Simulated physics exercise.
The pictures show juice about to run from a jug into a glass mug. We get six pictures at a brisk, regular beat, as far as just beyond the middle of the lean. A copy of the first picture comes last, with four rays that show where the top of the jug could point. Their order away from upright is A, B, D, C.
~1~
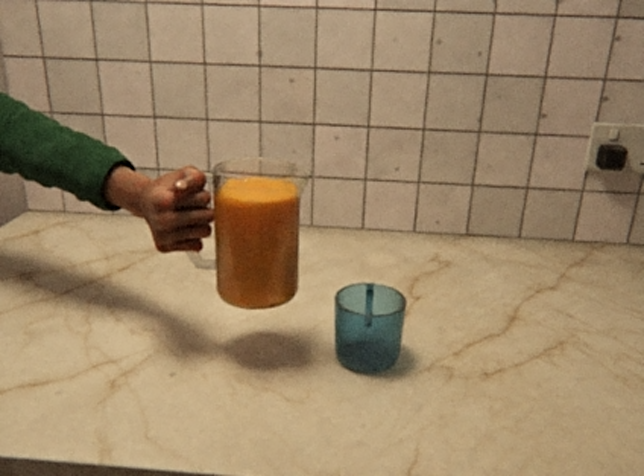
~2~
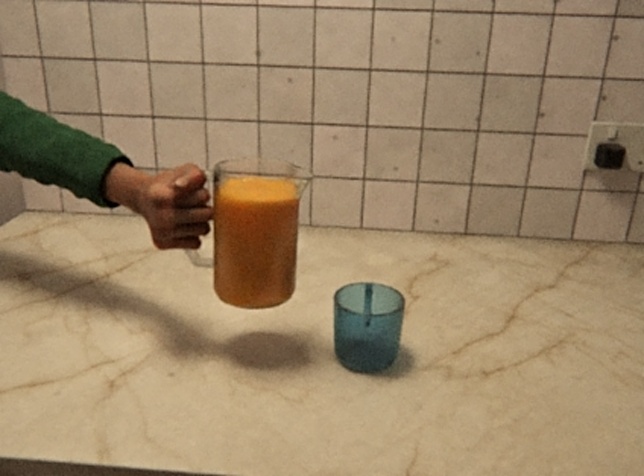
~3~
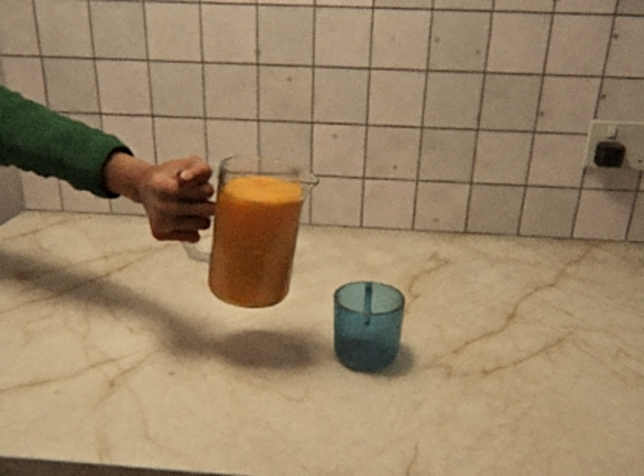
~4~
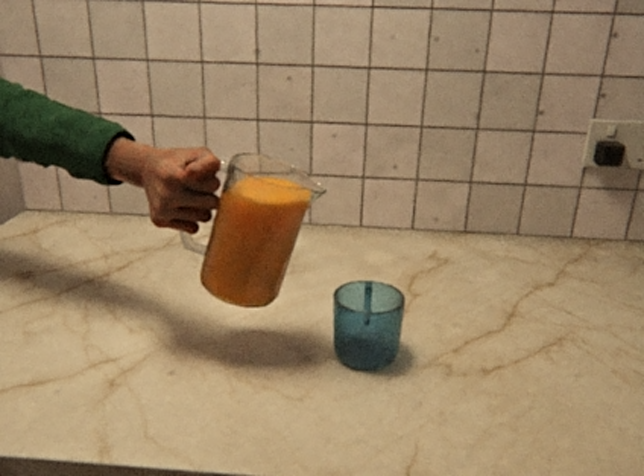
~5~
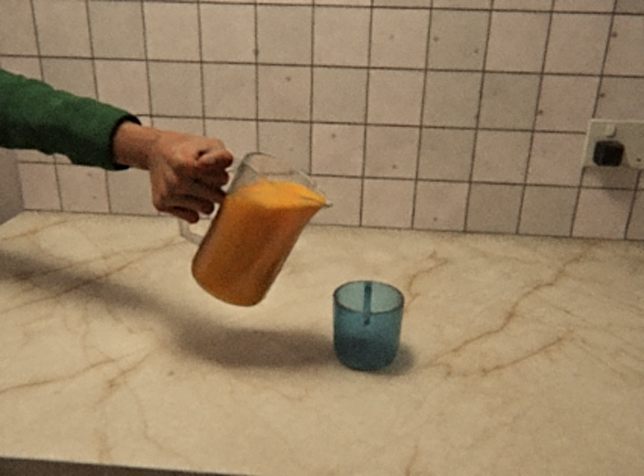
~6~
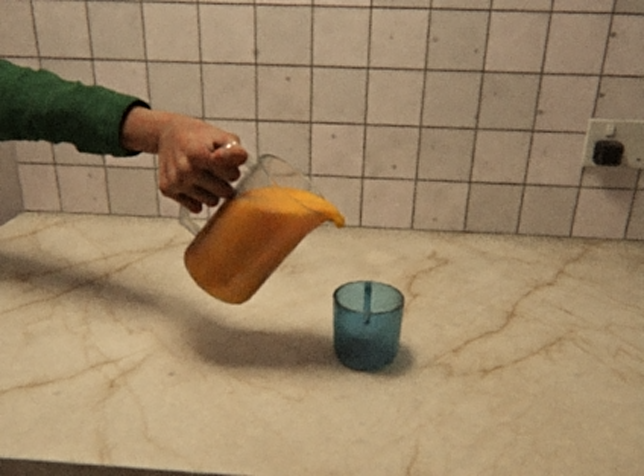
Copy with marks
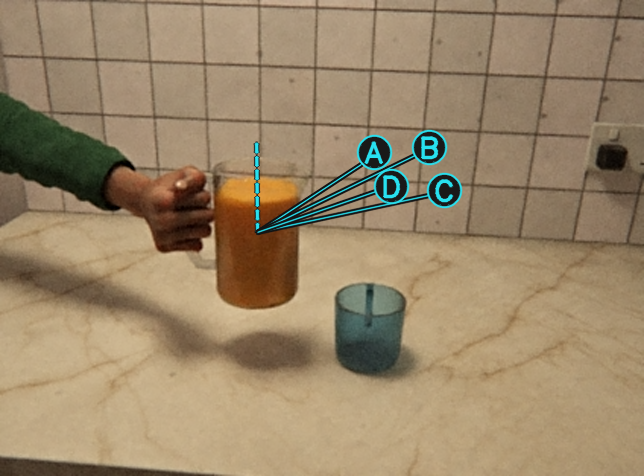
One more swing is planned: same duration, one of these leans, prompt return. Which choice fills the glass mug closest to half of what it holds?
Mark A does it best.
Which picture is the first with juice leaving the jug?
In picture 6.
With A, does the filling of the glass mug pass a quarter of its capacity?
Yes, it does.
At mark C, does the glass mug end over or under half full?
Over.
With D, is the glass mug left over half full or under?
Over.
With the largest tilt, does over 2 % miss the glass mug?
Yes.
On the marked copy, A at (361, 164); B at (414, 155); C at (428, 195); D at (375, 191).
With A, the glass mug ends with about 47 % of what it can hold.
With B, the glass mug ends with about 65 % of what it can hold.
With C, the glass mug ends with about 85 % of what it can hold; 13 % of the juice is spilt.
With D, the glass mug ends with about 77 % of what it can hold; 5 % of the juice is spilt.
